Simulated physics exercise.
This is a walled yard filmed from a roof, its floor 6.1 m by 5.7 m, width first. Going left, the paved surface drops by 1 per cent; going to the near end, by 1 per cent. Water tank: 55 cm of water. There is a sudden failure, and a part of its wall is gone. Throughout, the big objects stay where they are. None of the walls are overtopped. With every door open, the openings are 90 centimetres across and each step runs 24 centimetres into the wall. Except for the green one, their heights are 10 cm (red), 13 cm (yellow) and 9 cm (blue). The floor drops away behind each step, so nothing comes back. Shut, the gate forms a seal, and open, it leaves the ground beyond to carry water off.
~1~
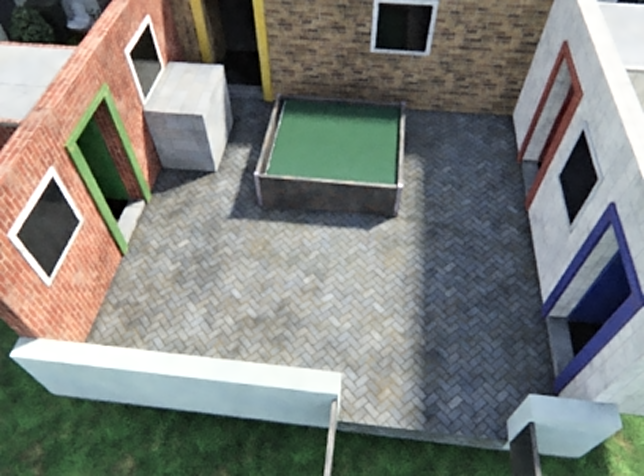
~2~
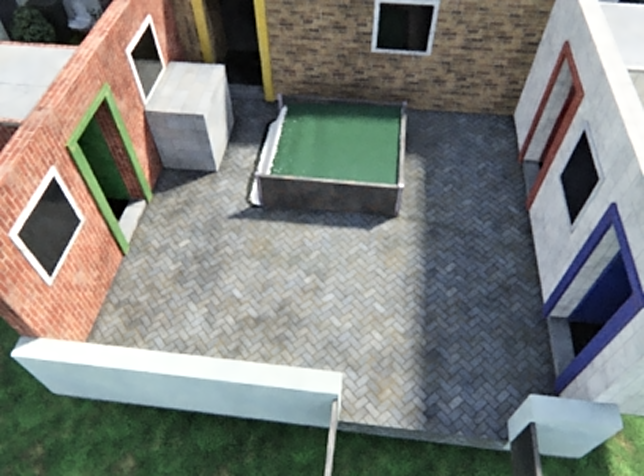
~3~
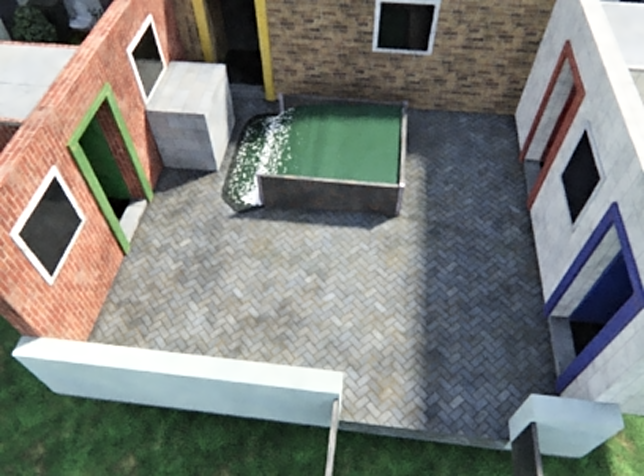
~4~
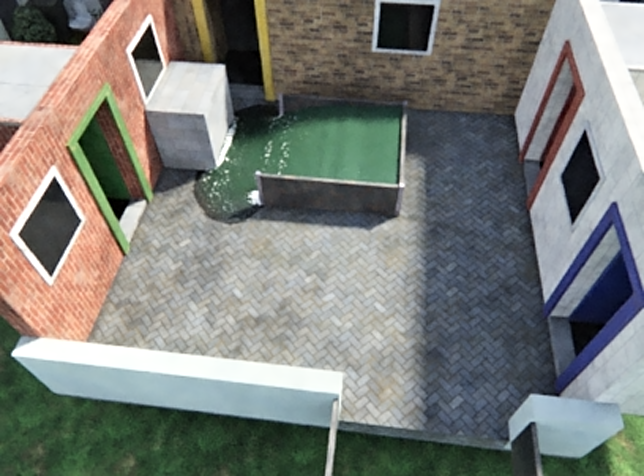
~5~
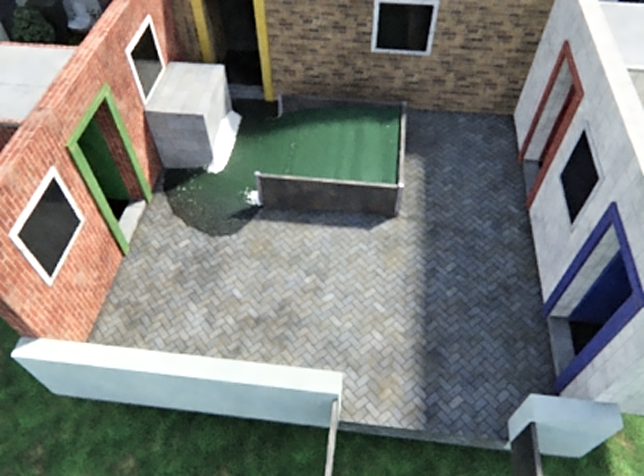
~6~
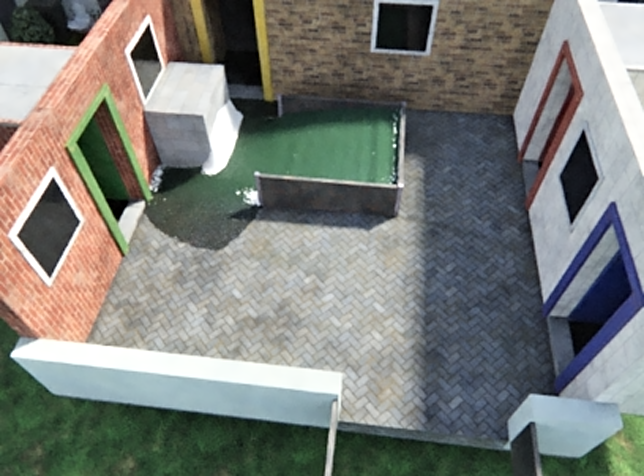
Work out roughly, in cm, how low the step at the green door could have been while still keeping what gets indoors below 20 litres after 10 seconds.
No lower than about 22 cm.
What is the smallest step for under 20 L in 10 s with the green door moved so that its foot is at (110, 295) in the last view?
Minimum: About 13.0 cm.
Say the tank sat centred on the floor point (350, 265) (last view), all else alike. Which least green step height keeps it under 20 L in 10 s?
With that change, some 28 centimetres.
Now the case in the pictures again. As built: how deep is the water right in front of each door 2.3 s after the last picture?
At the red door the depth is 0 cm, at green 20 cm, at yellow 24 cm and at blue 0 cm.
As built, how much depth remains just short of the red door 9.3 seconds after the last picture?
Some 2.0 centimetres.
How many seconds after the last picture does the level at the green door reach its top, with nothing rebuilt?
Around 1.4 s, give or take.
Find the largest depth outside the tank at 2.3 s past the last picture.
36 cm.
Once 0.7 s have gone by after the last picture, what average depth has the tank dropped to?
On average, around 30 cm.
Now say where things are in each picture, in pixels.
Still water, 55 cm deep, in the water tank at (335, 141); the green door at (115, 179) is dry, in the first frame.
The front is at (252, 199), 0.2 m from the gap at (274, 153); 0.4 m2 of floor is wet, 55 cm left at the back, in the second frame.
The front is at (229, 181), 0.7 m from the gap at (275, 154); 1.3 m2 of floor is wet, 55 cm left at the back, in the third frame.
Water pours out at (274, 154) and has run 1.2 m, to (201, 179); about 10 cm deep outside, 55 cm at the back, in the fourth frame.
The gap is at (274, 155), the front 1.6 m out at (170, 185); the back of the water tank holds 54 cm, in the fifth frame.
The gap is at (273, 155), the front 1.9 m out at (146, 205); the back of the water tank holds 47 cm; the green door at (116, 179), 2.5 m from the gap, is still 0.3 m from the nearest water, in the sixth frame.
Then, 0.7 s after the last picture water covers 20 % of the floor, deepest (42 cm) near (230, 154); 22 cm at the green door, 8 litres in over its 9 cm step.
Then, 2.3 s after the last picture water covers 40 % of the floor, deepest (36 cm) near (80, 357); 20 cm at the green door, 118 litres in over its 9 cm step.
Then, 9.3 s after the last picture water covers 95 % of the floor, deepest (11 cm) near (74, 370); 8 cm at the green door, 163 litres in over its 9 cm step.
At the green door as built, the water peaked near 24 cm, 1.3 s after the last picture.
With a step of 19.5 cm, 34 litres would have come in within the 10 s; with 26 cm, 5 litres. So under 20 litres takes about 22 cm.
